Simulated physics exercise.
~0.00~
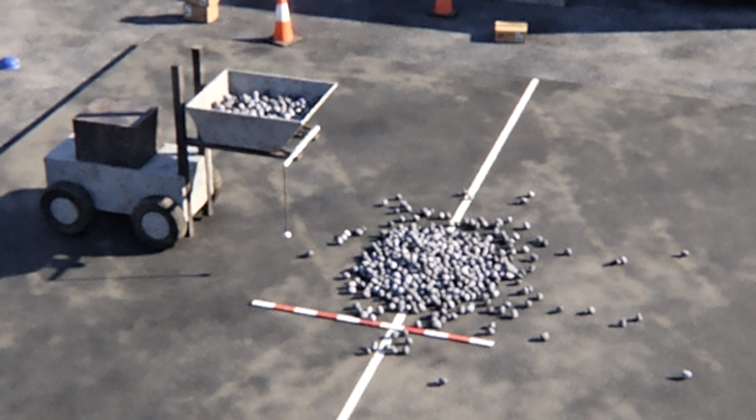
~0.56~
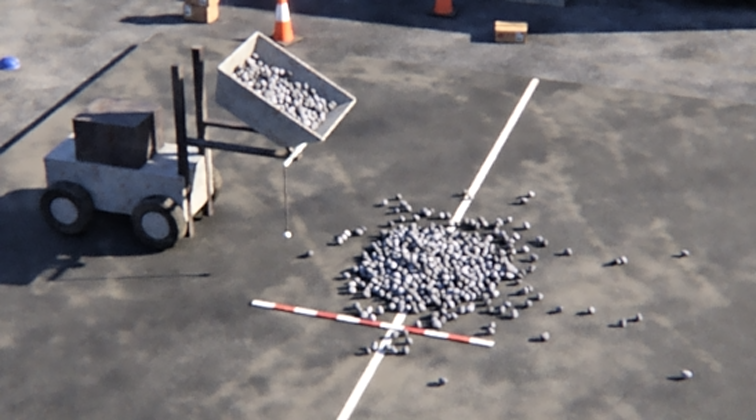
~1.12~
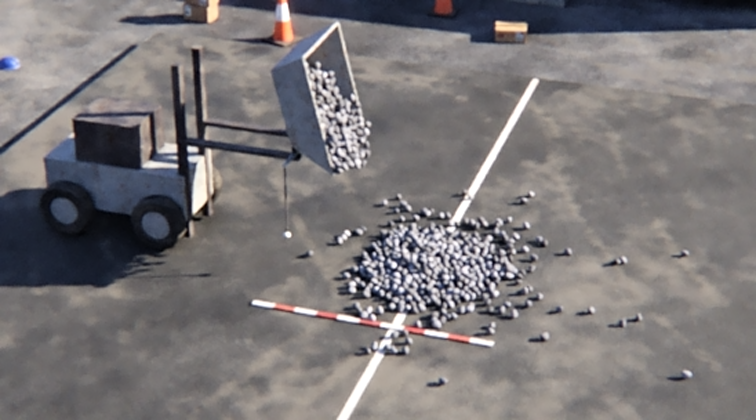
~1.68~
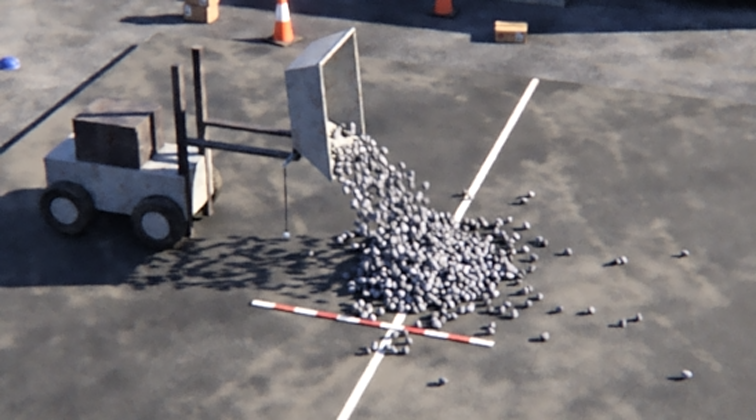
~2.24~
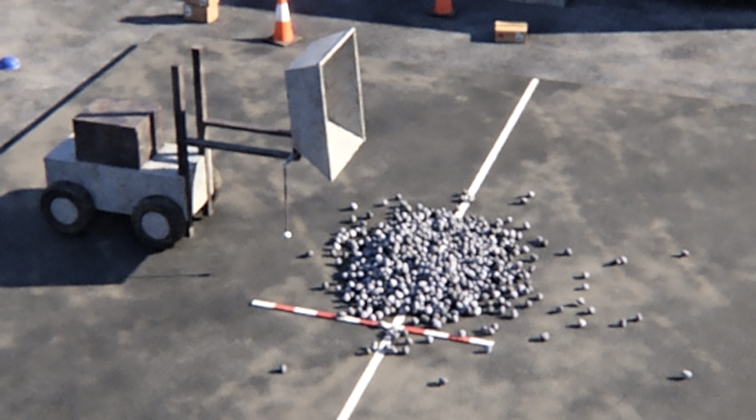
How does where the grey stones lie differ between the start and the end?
At the start some of the stones are up in the raised skip and the rest lie on the ground to its right. At the end the skip is empty and they are all down on the ground, in a fuller heap with strays around it.
